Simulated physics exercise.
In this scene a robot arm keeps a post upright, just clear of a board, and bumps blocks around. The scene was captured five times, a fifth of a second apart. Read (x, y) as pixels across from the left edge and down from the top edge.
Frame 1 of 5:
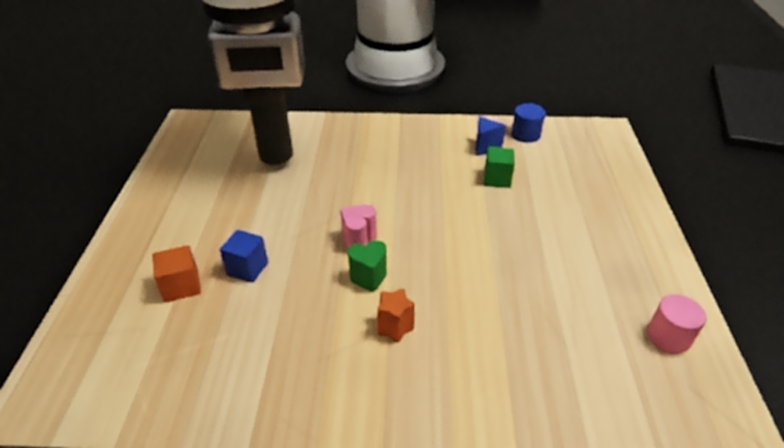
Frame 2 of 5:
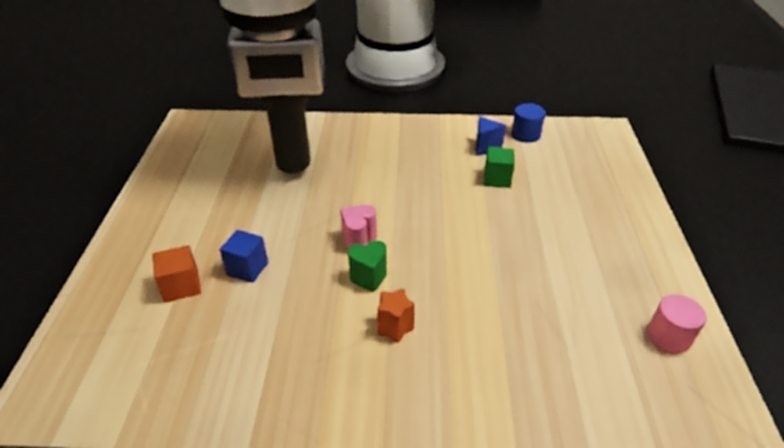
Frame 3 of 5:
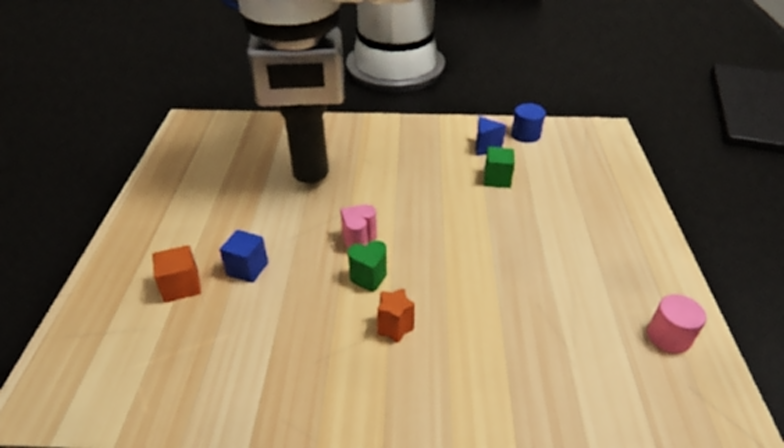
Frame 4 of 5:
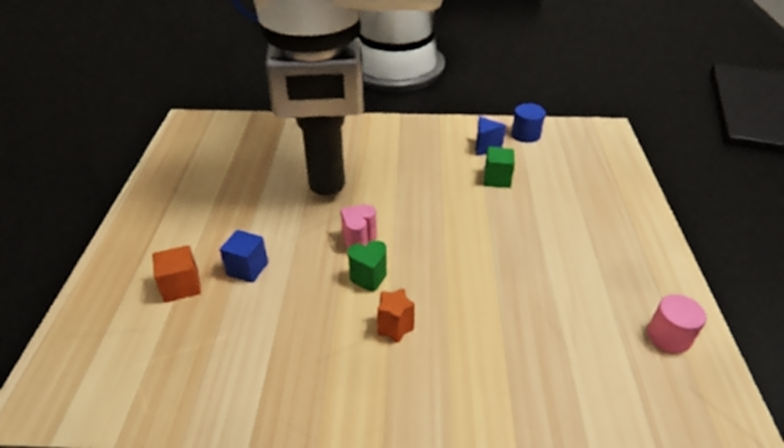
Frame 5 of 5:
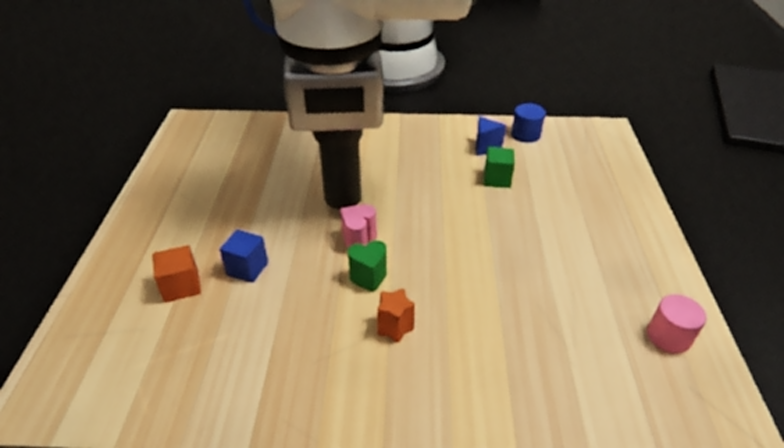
On a wooden board, a robot arm moves its black post diagonally toward the pink heart.
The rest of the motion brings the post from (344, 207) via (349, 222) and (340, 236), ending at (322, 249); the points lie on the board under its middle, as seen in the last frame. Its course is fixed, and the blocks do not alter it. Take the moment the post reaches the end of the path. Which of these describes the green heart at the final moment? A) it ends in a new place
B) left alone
That would be B.
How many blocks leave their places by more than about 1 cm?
My prediction: One block.
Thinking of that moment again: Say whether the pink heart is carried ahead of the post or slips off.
When the path is over, you would find the pink heart off to the side or behind the post.
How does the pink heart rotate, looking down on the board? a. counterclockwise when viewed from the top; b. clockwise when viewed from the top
a
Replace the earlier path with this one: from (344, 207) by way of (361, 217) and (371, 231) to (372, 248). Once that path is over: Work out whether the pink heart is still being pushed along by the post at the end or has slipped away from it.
Pushed along.
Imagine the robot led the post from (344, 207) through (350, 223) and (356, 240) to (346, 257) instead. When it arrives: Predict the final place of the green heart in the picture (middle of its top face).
The middle of the upper face of the green heart will lie at about (376, 274) in the picture.
On the path given first. Halfway along, post at (346, 220); pink heart at (360, 225), turned 20° anticlockwise.
At the end, post at (321, 239); pink heart at (360, 229), turned 30° anticlockwise; green heart still.
